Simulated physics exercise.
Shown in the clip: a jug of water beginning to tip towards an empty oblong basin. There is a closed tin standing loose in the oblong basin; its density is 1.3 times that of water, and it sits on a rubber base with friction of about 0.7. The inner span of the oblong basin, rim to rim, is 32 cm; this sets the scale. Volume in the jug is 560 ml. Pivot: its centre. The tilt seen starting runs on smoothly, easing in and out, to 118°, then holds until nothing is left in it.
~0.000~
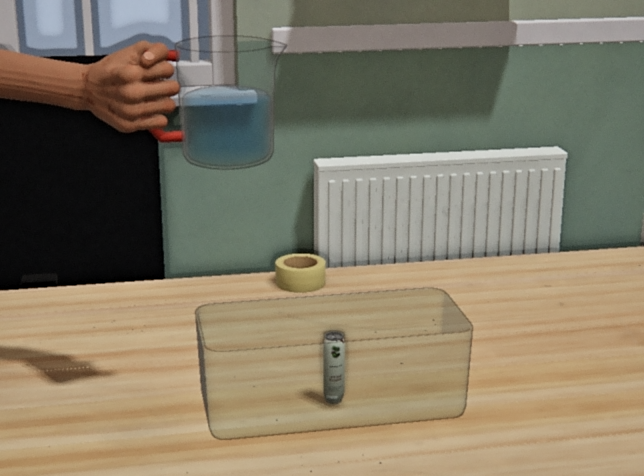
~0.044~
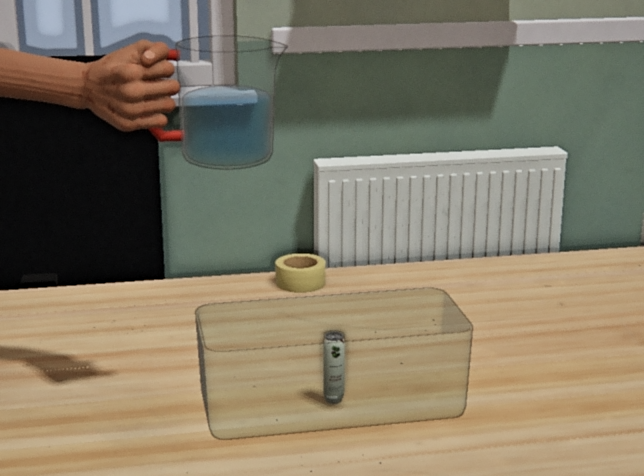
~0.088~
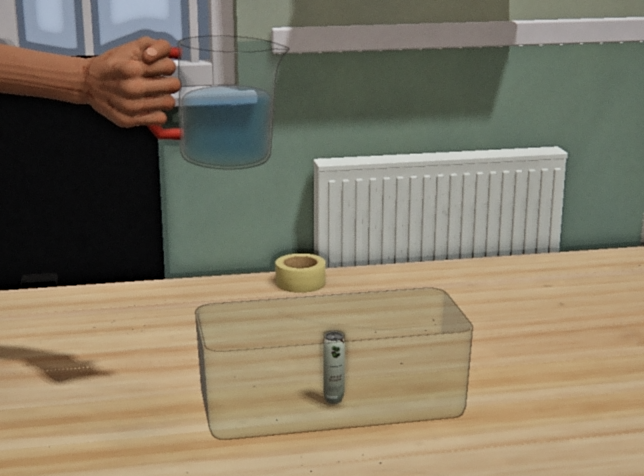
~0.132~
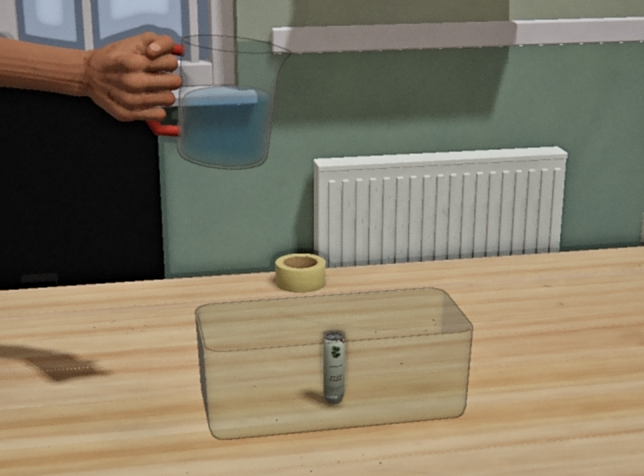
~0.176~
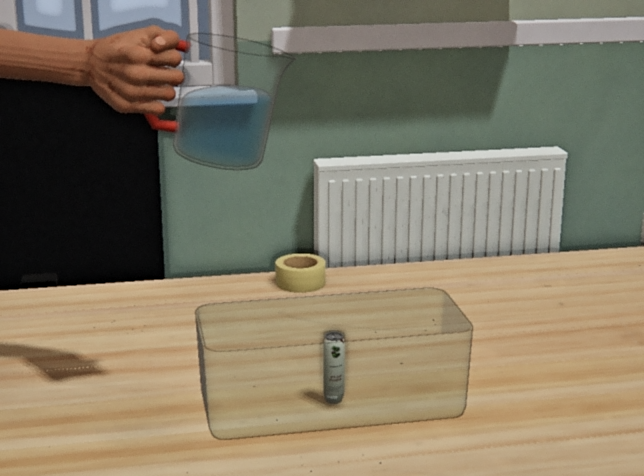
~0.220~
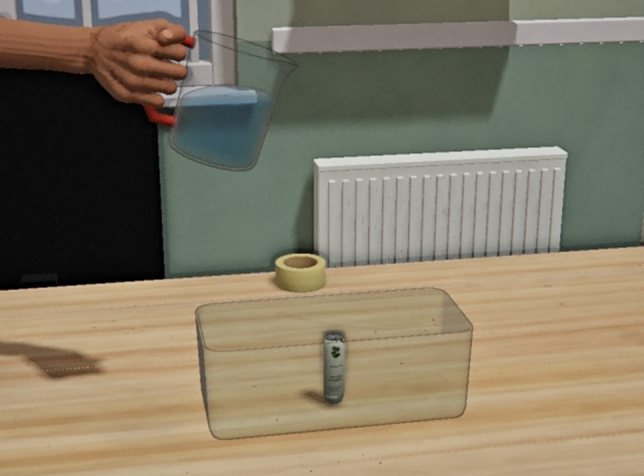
In a green-walled room, a hand steadily tilting a clear jug of blue water rightward above a table with a basin holding a tin.
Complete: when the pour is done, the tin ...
... remains on its base.
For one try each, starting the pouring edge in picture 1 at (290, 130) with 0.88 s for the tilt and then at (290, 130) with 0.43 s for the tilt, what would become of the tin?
The tin overturns the first time and overturns the second time.
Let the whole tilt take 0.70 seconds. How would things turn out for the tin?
It stays steady, then.
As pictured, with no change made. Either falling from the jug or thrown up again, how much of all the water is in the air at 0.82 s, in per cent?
About 44 % of the total.
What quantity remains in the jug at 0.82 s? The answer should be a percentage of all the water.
Roughly 18 percent remains.
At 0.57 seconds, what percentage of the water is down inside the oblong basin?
Near 0 in a hundred.
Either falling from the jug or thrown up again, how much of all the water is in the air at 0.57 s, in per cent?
Share: Roughly 14 per cent.
After 0.57 s the tilt is 85° and 87 per cent is still to pour; the tin stands where it began.
After 0.82 s the tilt is 117° and 18 per cent is still to pour; the tin stands where it began.
After 1.09 s the tilt is 118° and 0 per cent is still to pour; the tin stands where it began.
After 1.38 s the tilt is 118° and 0 per cent is still to pour; the tin stands where it began.
In the end the tin stands where it began.
